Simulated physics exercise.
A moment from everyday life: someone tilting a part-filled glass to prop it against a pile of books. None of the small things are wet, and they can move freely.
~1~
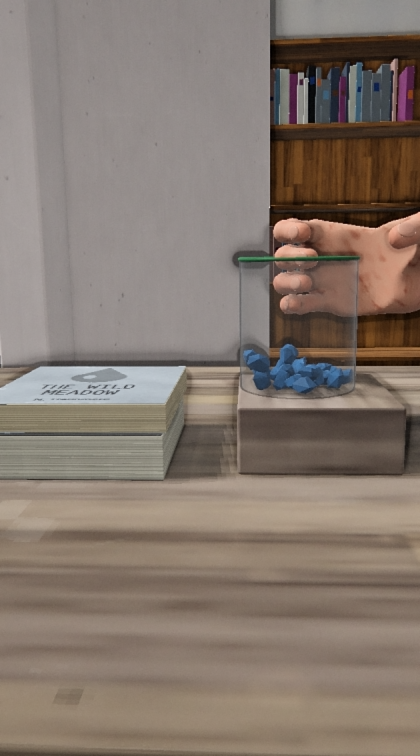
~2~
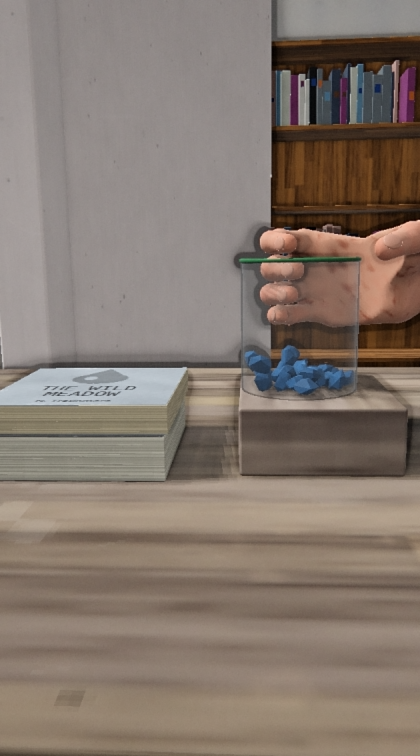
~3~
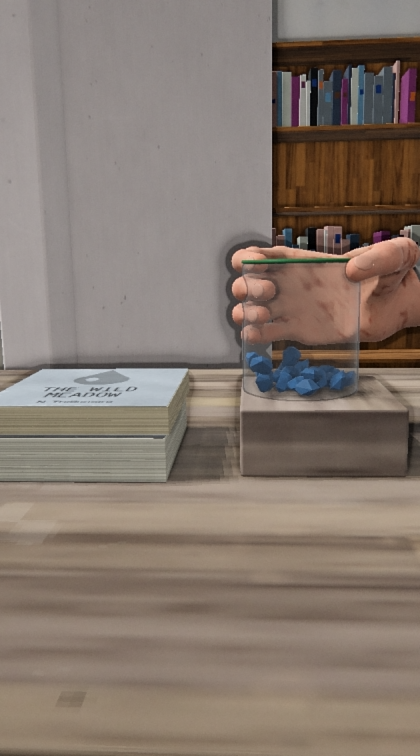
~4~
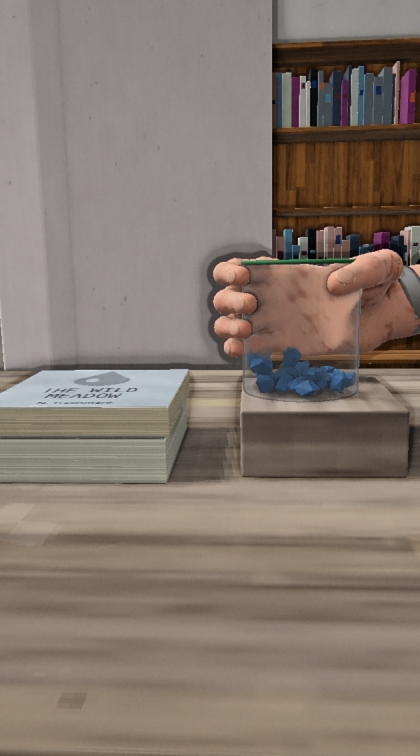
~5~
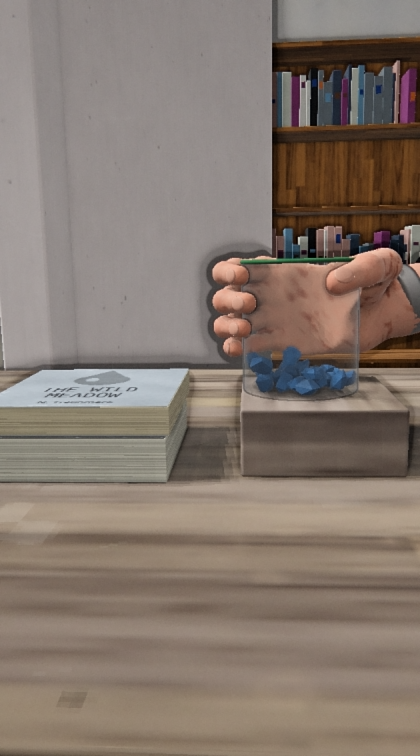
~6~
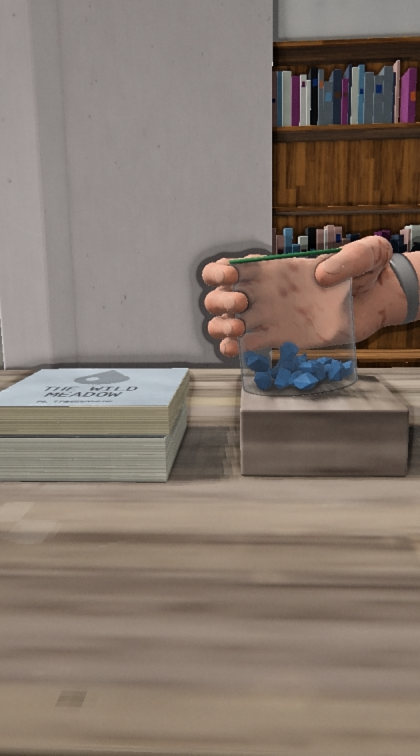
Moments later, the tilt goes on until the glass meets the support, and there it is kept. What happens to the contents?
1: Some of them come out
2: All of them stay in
Option 2: All of them stay in.
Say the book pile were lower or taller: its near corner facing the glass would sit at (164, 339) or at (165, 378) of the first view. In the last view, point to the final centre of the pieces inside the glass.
The middle comes to rest at (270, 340) the first time and at (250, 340) the second time.
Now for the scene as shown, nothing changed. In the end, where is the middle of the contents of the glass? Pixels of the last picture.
It comes out near (220, 359) in the last picture, I'd say.
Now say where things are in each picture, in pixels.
Glass at (298, 323), a quarter full of aquarium stones; book pile at (94, 395), its top about level with the glass's foot, in the first picture.
Glass at (299, 324), upright; rim at (242, 261); top of the contents at (287, 359), in the second picture.
Glass at (300, 325), upright; rim at (243, 262); book pile at (96, 398), in the third picture.
Glass at (300, 326), upright; rim at (243, 263); top of the contents at (289, 361), in the fourth picture.
Glass at (300, 325), upright; rim at (243, 262); book pile at (97, 398), in the fifth picture.
Glass at (294, 320), leaning 5°; rim at (231, 262); book pile at (97, 397), its top about level with the glass's foot, in the sixth picture.
Then, 0.29 s after the last picture, the glass leans 27°; everything is still inside.
Then, 0.66 s after the last picture, the glass leans 56°; everything is still inside.
Then, 1.05 s after the last picture, the glass leans 82°; everything is still inside.
At rest, the glass rests on the book pile at 83°; everything is still inside.
